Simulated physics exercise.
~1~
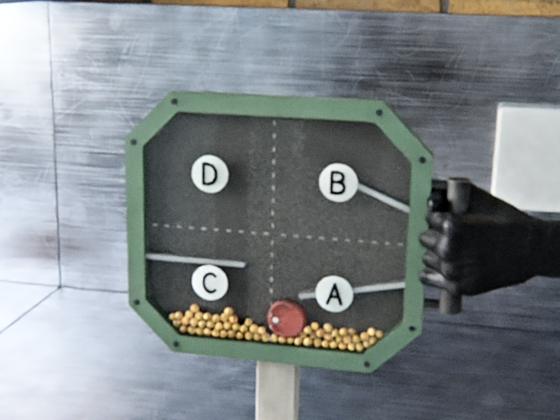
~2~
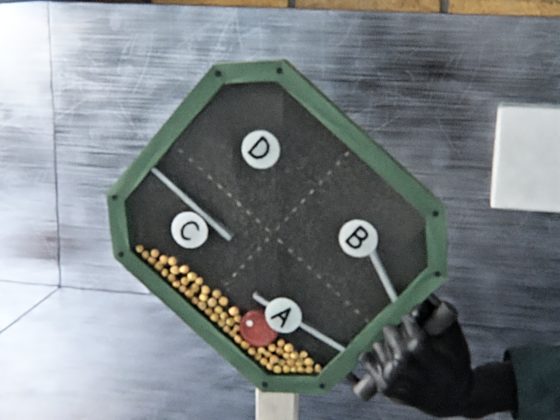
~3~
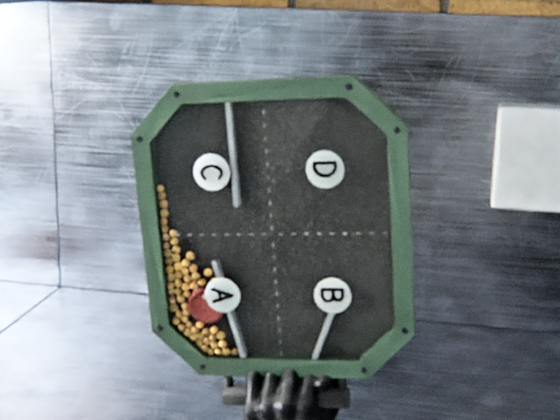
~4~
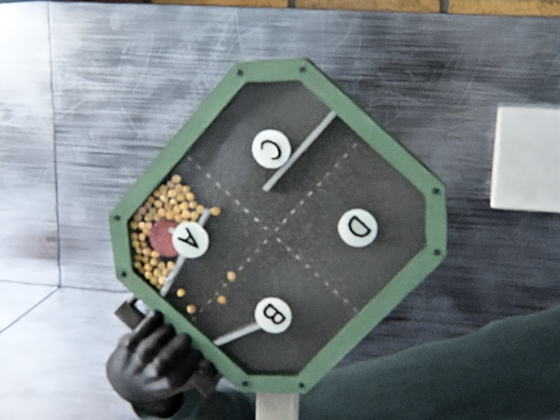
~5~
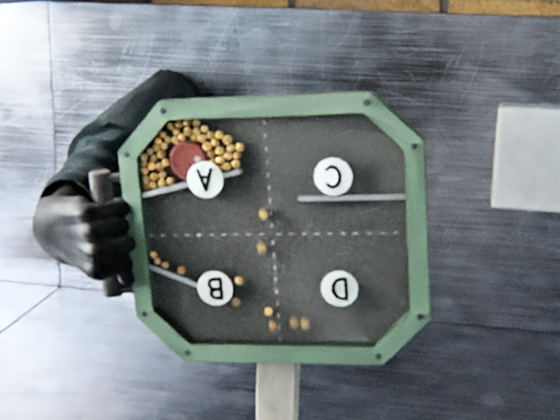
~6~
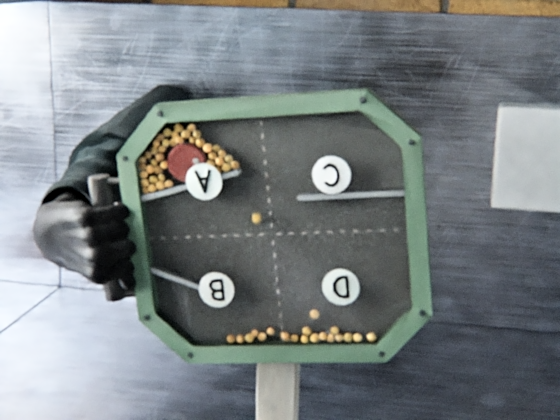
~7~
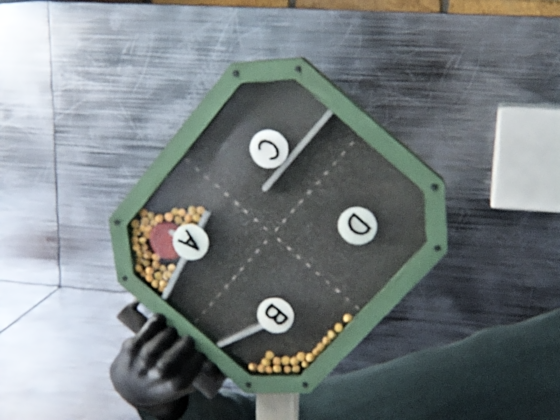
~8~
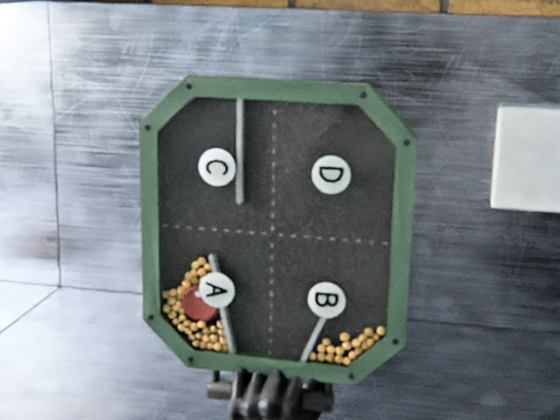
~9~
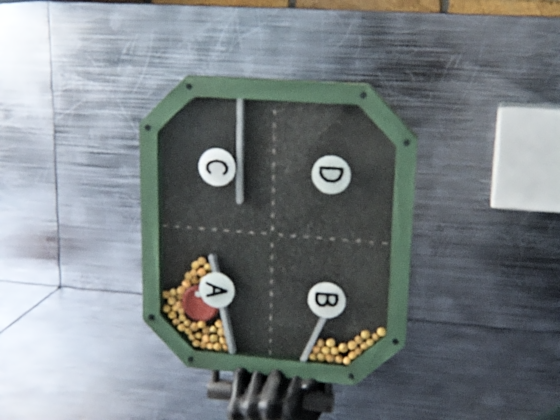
The clip shows a black-gloved hand turning a green-framed box of pale beads and a red disc clockwise until upside down, spilling some beads from quarter A, then turning it partway back, where it rests on its side with most beads in A and the rest in B.
